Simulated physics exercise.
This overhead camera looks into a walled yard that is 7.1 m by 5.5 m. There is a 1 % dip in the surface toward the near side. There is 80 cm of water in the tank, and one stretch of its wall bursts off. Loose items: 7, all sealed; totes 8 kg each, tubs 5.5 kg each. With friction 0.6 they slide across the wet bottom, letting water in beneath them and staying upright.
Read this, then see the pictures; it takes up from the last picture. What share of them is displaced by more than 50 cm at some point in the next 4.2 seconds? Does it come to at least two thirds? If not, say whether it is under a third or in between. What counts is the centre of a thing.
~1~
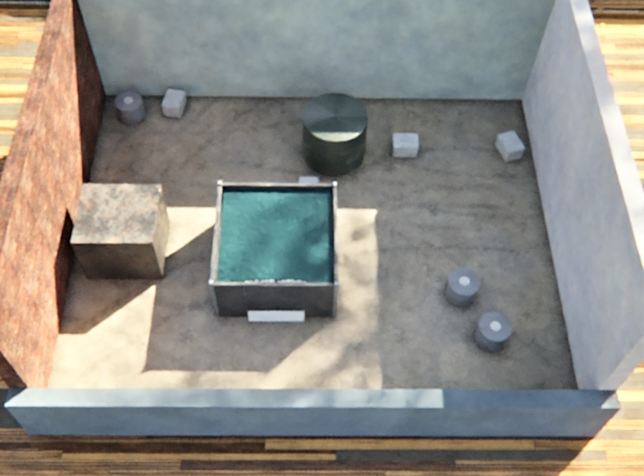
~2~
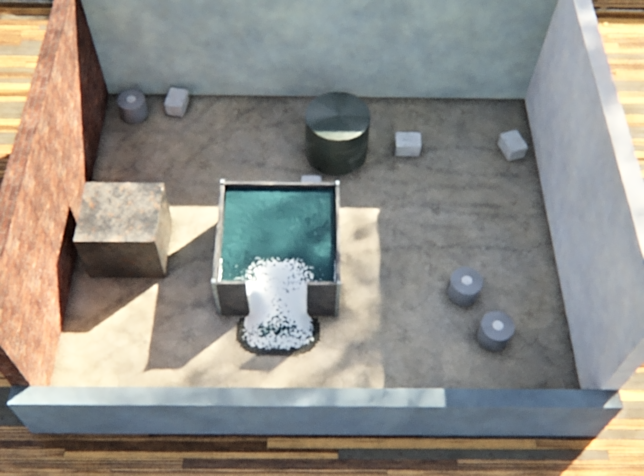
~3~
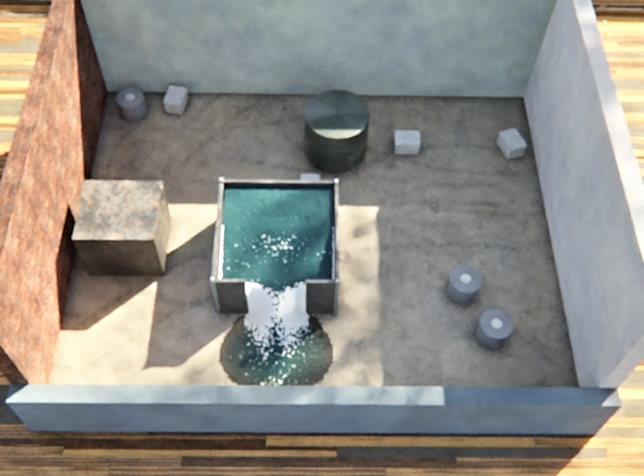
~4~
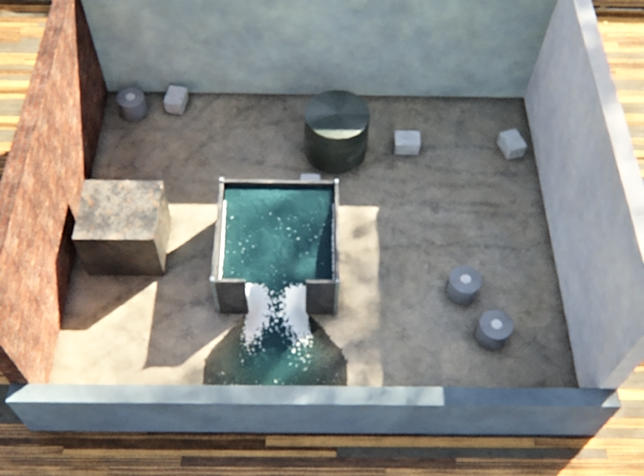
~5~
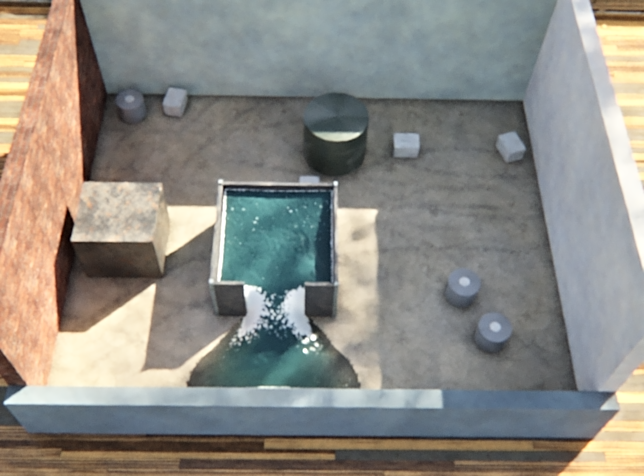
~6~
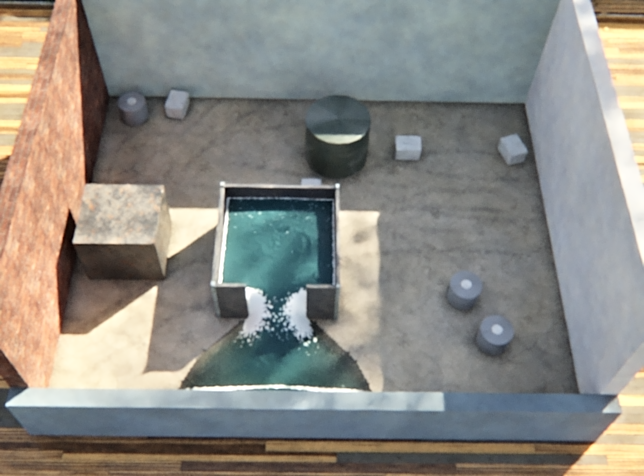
No, under a third.
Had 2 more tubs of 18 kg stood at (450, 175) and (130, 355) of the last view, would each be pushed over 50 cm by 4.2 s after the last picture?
First falls shy, then exceeds it.
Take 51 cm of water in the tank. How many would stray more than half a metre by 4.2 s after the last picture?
So the tally would be 1.
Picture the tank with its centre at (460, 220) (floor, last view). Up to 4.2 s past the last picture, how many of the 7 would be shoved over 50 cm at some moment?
Count: 3.
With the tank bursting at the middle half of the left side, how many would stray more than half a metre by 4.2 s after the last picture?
So the tally would be 1.
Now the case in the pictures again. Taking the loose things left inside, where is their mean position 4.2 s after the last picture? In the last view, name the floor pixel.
Mean floor pixel: About (354, 154).
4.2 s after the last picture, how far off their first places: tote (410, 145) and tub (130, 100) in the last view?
Taking them in turn, I get 0 cm for the first and 40 cm for the second.
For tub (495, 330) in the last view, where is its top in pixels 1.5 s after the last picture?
About (528, 310), give or take.
Then, 0.4 s after the last picture 0 of 7 are over 50 cm from their spots; 0 afloat.
Then, 1.5 s after the last picture 1 of 7 are over 50 cm from their spots; 0 afloat.
Then, 2.8 s after the last picture 2 of 7 are over 50 cm from their spots; 1 afloat.
Then, 4.2 s after the last picture 2 of 7 are over 50 cm from their spots, and 2 have been at some point; 2 afloat.
